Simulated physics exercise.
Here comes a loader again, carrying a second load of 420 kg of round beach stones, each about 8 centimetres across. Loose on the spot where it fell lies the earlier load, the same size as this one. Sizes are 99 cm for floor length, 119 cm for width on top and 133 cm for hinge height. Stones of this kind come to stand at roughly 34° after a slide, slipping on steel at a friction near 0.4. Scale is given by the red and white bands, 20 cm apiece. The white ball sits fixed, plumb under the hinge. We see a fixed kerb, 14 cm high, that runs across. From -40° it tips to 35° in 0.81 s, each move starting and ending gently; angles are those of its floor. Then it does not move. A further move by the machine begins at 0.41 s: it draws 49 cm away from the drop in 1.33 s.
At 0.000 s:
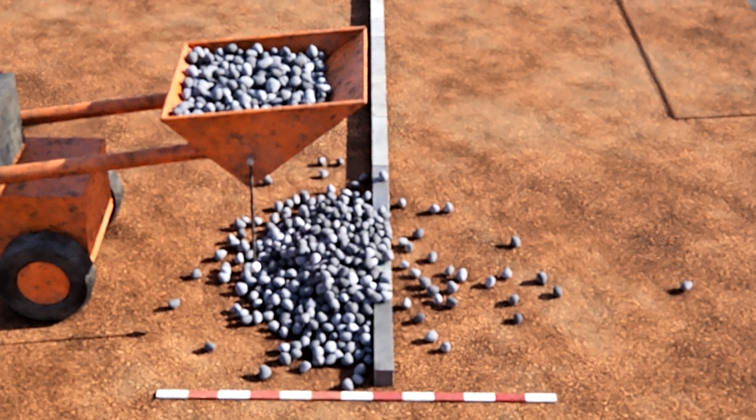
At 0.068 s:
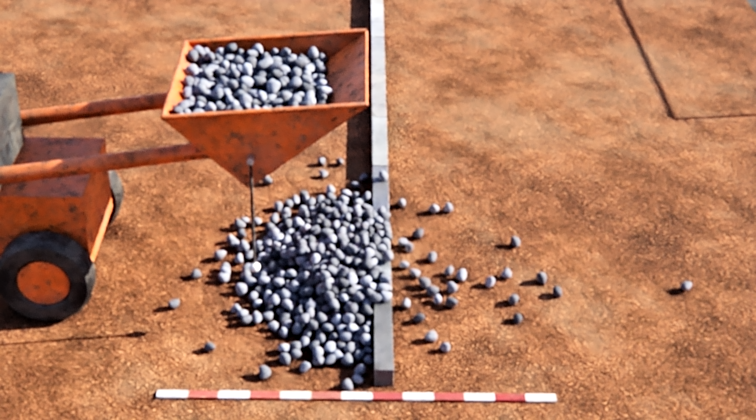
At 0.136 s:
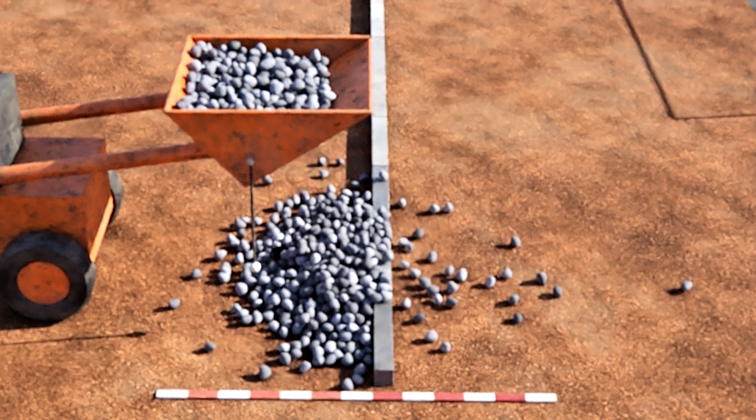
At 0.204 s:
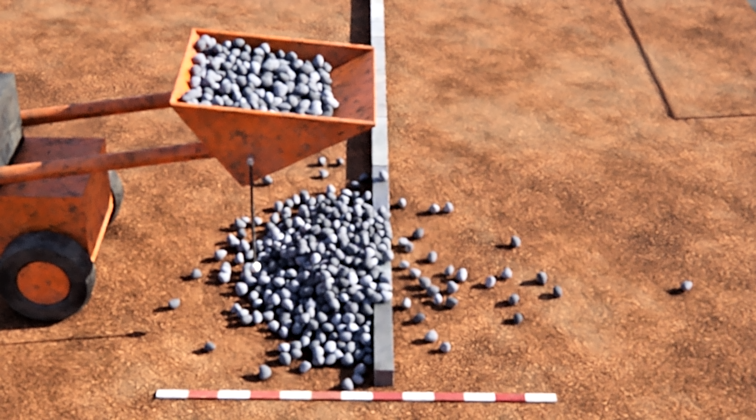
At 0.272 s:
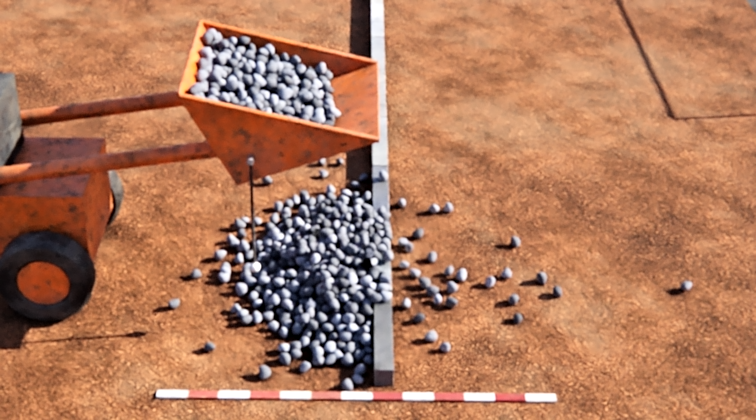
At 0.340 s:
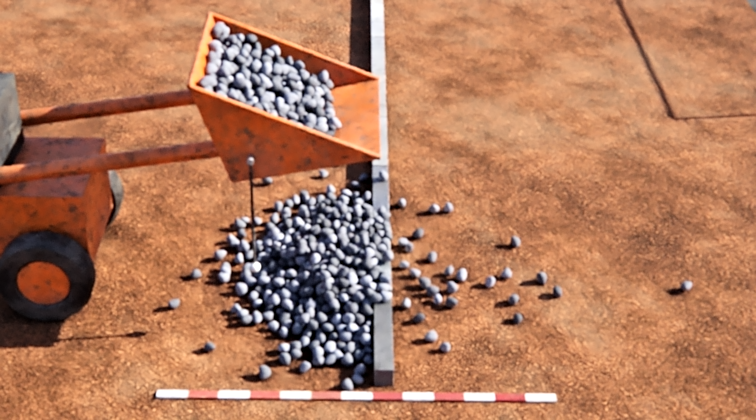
An orange bucket full of grey-blue stones, held on the arms of a wheeled loader at left, starts almost level above a loose heap beside a kerb. It tilts gradually clockwise, its rear rising and its right lip dipping, while the stones inside shift and the heap below stays still.
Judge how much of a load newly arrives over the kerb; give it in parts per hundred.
Close to 48 in every hundred.
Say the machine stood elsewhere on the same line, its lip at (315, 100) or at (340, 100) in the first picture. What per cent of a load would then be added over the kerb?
The first position would add some 10 per cent, the second some 30.
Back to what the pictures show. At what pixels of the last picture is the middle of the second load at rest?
Around (379, 263).
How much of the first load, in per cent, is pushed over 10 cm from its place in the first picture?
Roughly 10 percent.
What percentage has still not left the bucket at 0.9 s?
About 80 per cent is held.
After 0.6 s the floor is at 24°; in per cent of one load, 100 in the bucket, 95 on this side of the kerb, 5 over the kerb; the foremost stones are at (541, 283).
After 0.9 s the floor is at 35°; in per cent of one load, 78 in the bucket, 118 on this side of the kerb, 5 over the kerb; the foremost stones are at (541, 283).
After 2.2 s the floor is at 35°; in per cent of one load, 0 in the bucket, 148 on this side of the kerb, 52 over the kerb; the foremost stones are at (624, 274).
After 4.8 s the floor is at 35°; in per cent of one load, 0 in the bucket, 147 on this side of the kerb, 53 over the kerb; the foremost stones are at (639, 274). Net gain over the kerb, 48.
